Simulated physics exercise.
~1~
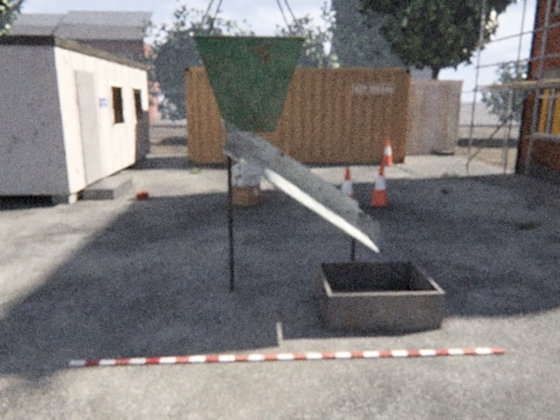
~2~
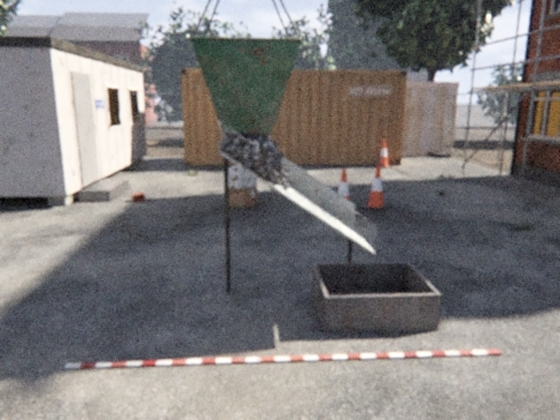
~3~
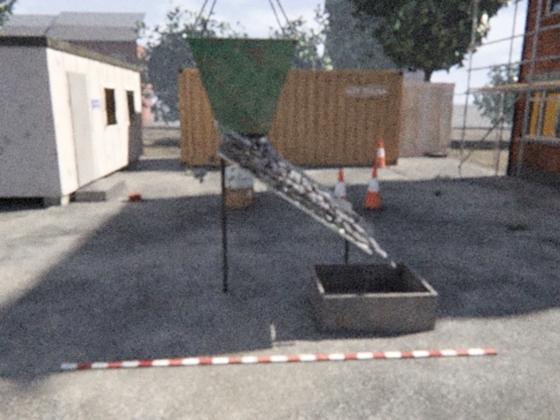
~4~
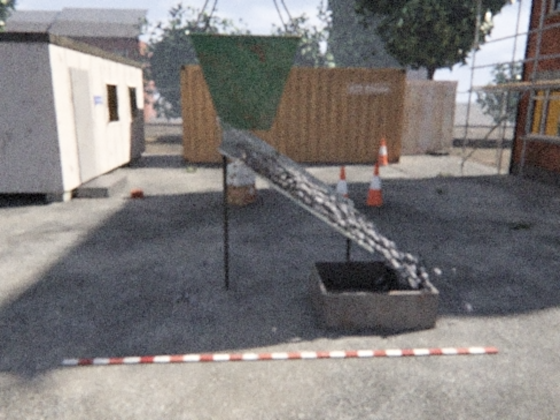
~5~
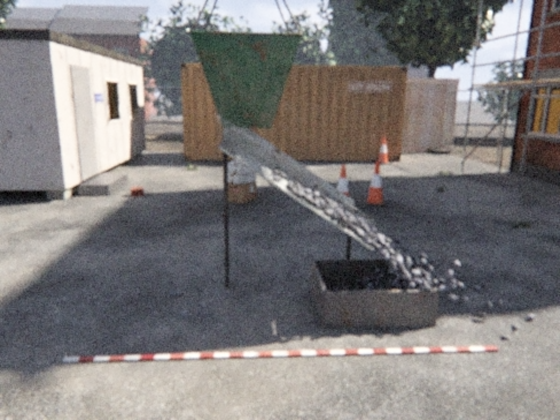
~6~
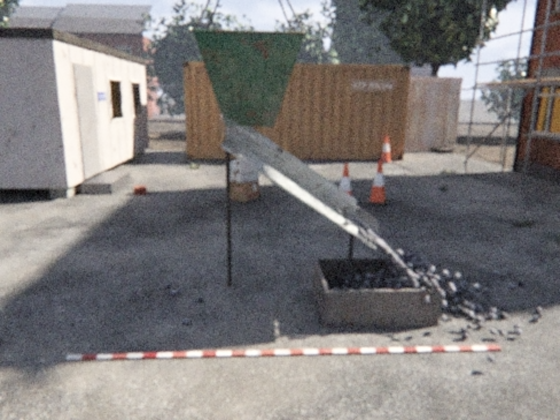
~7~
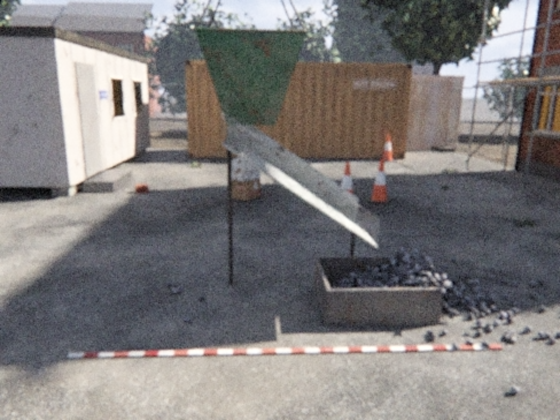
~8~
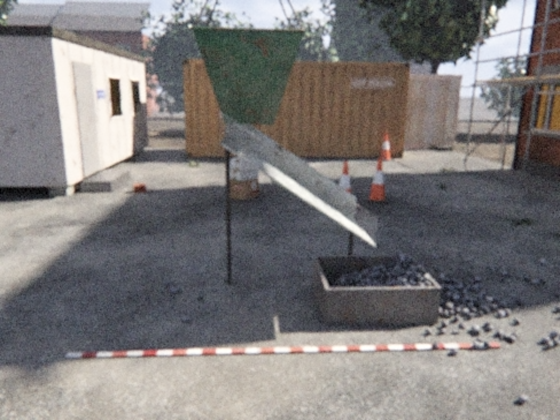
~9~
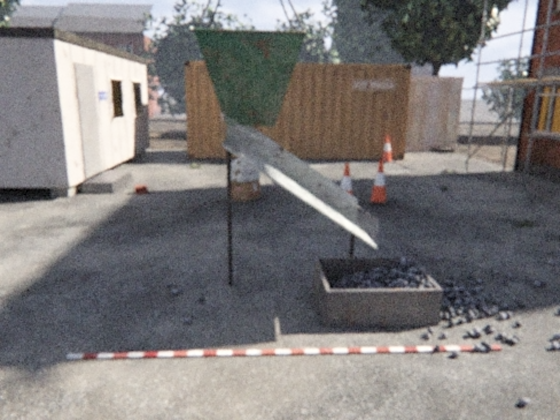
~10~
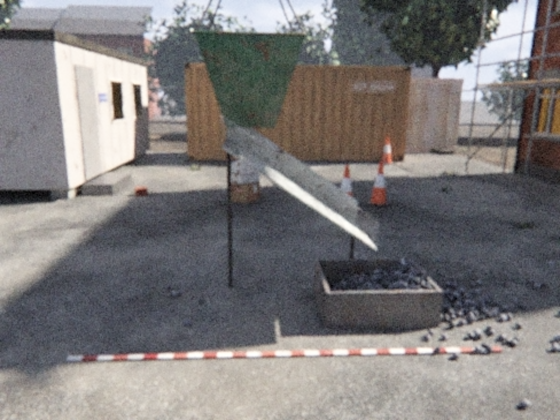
At first, a green skip hangs above a sloping steel chute in a paved yard, with an open bin below and a red and white striped staff lying in front. Dark and pale stones drop from the skip's underside and gather at the top of the chute. They slide down to the right in a long stream and pour into the bin. Some stones fly past its right side and scatter across the ground as the stream thins. Finally the chute is bare, most stones rest in the bin, and a smaller spread lies still beside it.
